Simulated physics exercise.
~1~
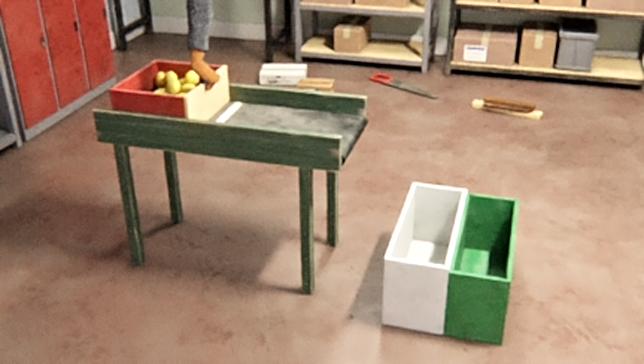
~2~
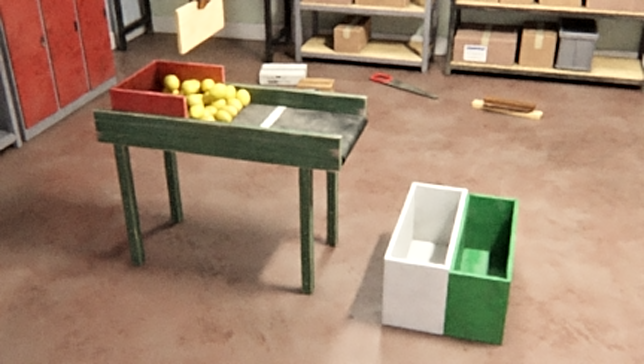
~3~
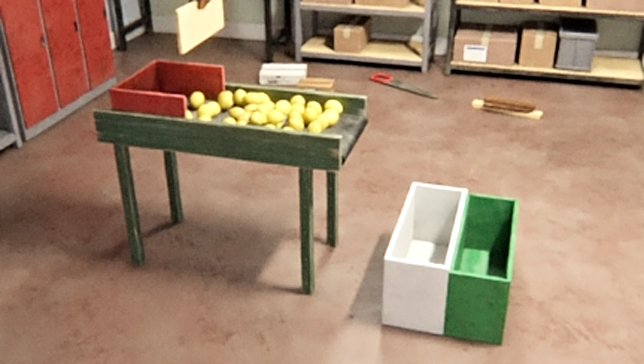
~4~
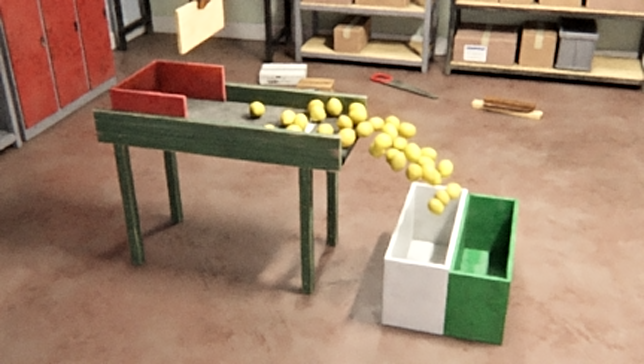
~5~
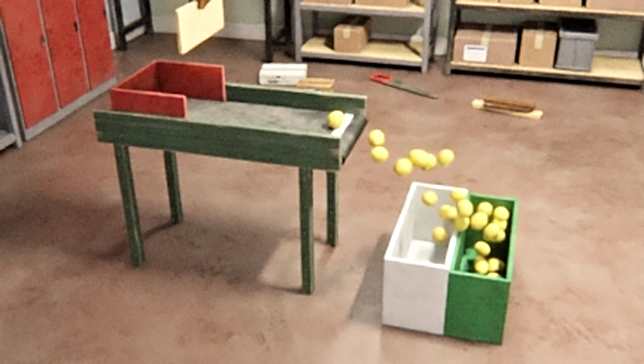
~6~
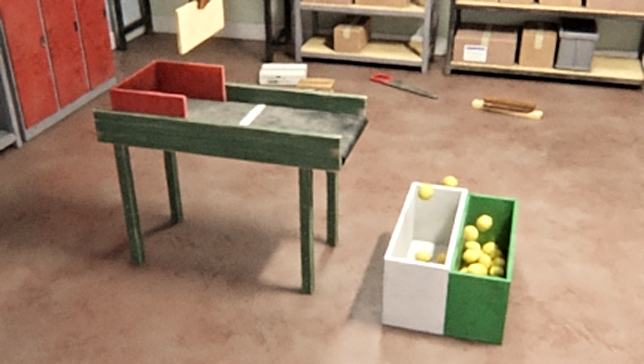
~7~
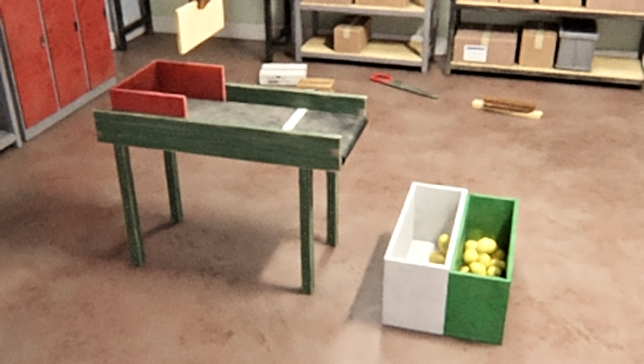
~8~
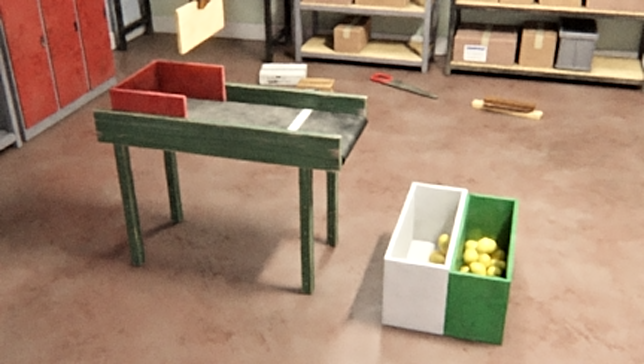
Lemons riding a belt out of a red pen, spilling off its end and settling mostly in a green bin, with fewer in the white tote.
